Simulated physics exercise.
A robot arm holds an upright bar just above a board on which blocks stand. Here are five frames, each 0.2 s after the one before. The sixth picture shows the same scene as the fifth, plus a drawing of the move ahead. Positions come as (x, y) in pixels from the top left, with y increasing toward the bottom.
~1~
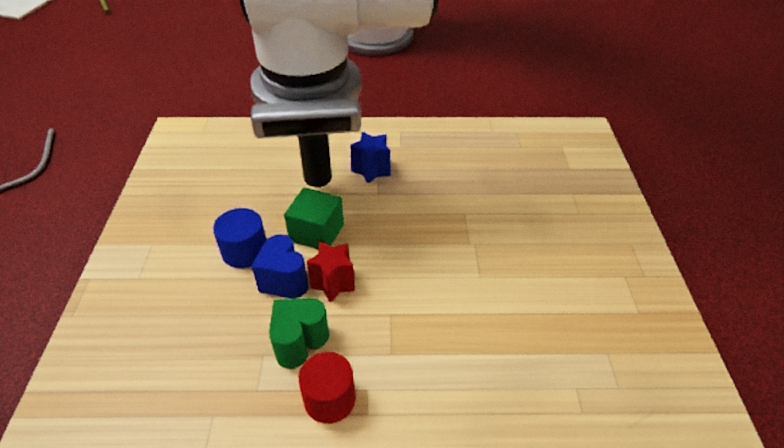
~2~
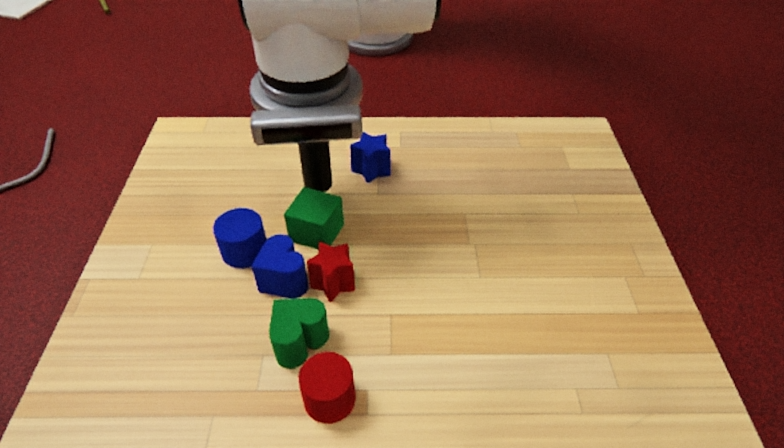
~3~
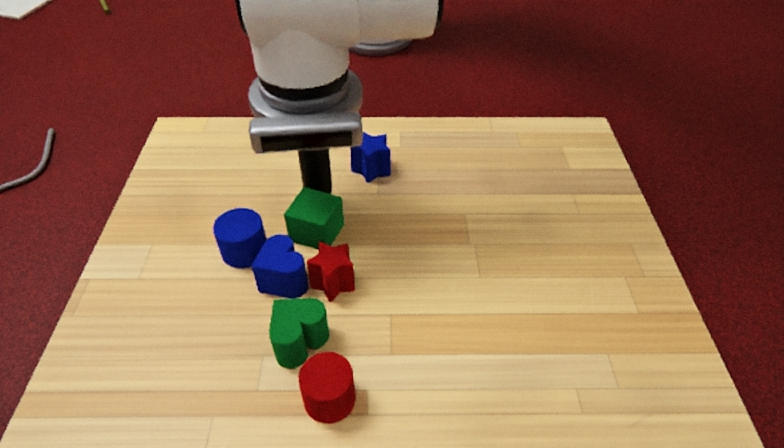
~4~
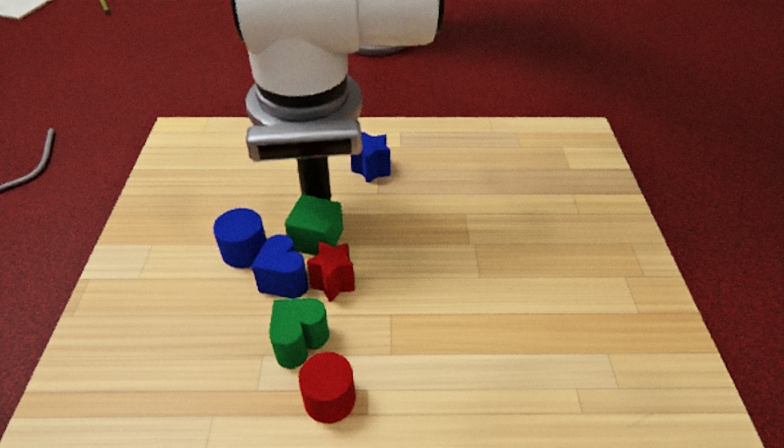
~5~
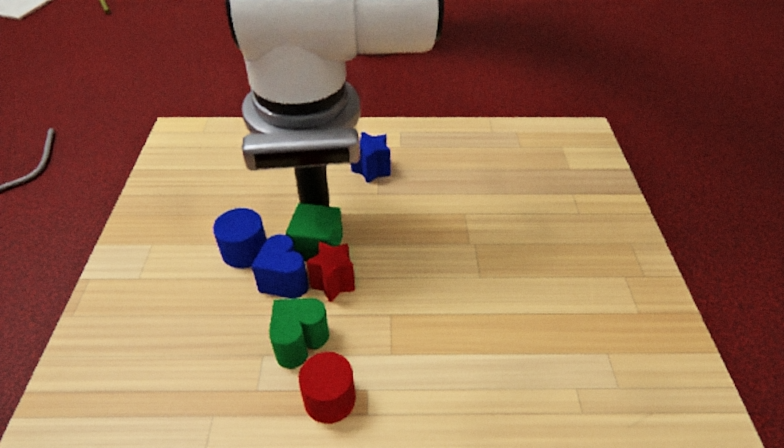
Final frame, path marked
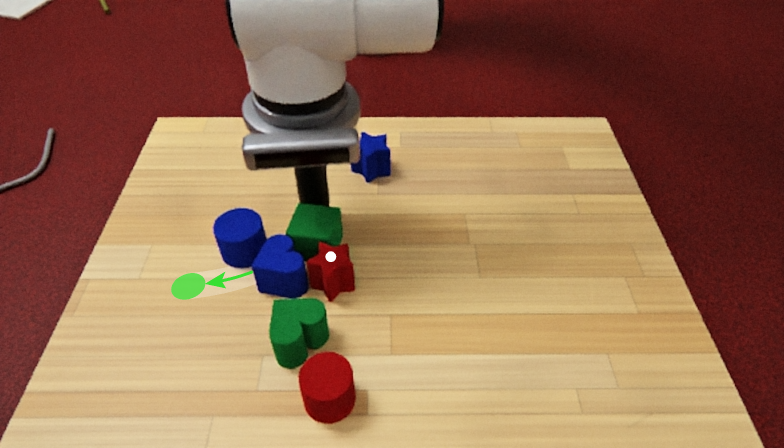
The clip shows a robot arm lowering its dark bar toward a green block among red, blue and green blocks on a wooden board, then nudging it slightly toward the blue heart and red star, which stay still.
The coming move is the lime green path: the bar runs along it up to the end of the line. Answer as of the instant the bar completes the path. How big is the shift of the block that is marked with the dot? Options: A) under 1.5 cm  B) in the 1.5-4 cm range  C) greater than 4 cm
The one that fits is B, in the 1.5-4 cm range.
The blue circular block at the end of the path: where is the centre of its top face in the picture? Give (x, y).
Answer: (201, 226).
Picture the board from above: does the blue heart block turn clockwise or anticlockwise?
The block spins clockwise.
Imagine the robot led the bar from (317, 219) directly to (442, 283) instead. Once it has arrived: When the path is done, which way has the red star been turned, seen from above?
I'd predict that, seen from above, the red star rotates counter-clockwise.
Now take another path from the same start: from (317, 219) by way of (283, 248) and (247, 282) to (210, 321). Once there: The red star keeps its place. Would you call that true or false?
The claim does not hold.
Path on the board, from (317, 219) by way of (289, 251) and (243, 275) to (188, 286); the dot is on the red star.
What follows on the original path. One third of the way, bar (286, 238); blue heart block (262, 297), turned 20° clockwise; green square piece (296, 251), turned 35° anticlockwise; red star (335, 271), turned 45° anticlockwise.
Two thirds of the way, bar (238, 263); blue circular block (211, 227); blue heart block (260, 301), turned 25° clockwise; green square piece (290, 258), turned 55° anticlockwise; red star (335, 272), turned 50° anticlockwise.
At the end, bar (183, 274); blue circular block (201, 226); blue heart block (260, 301), turned 25° clockwise; green square piece (290, 258), turned 55° anticlockwise; red star (335, 272), turned 50° anticlockwise.
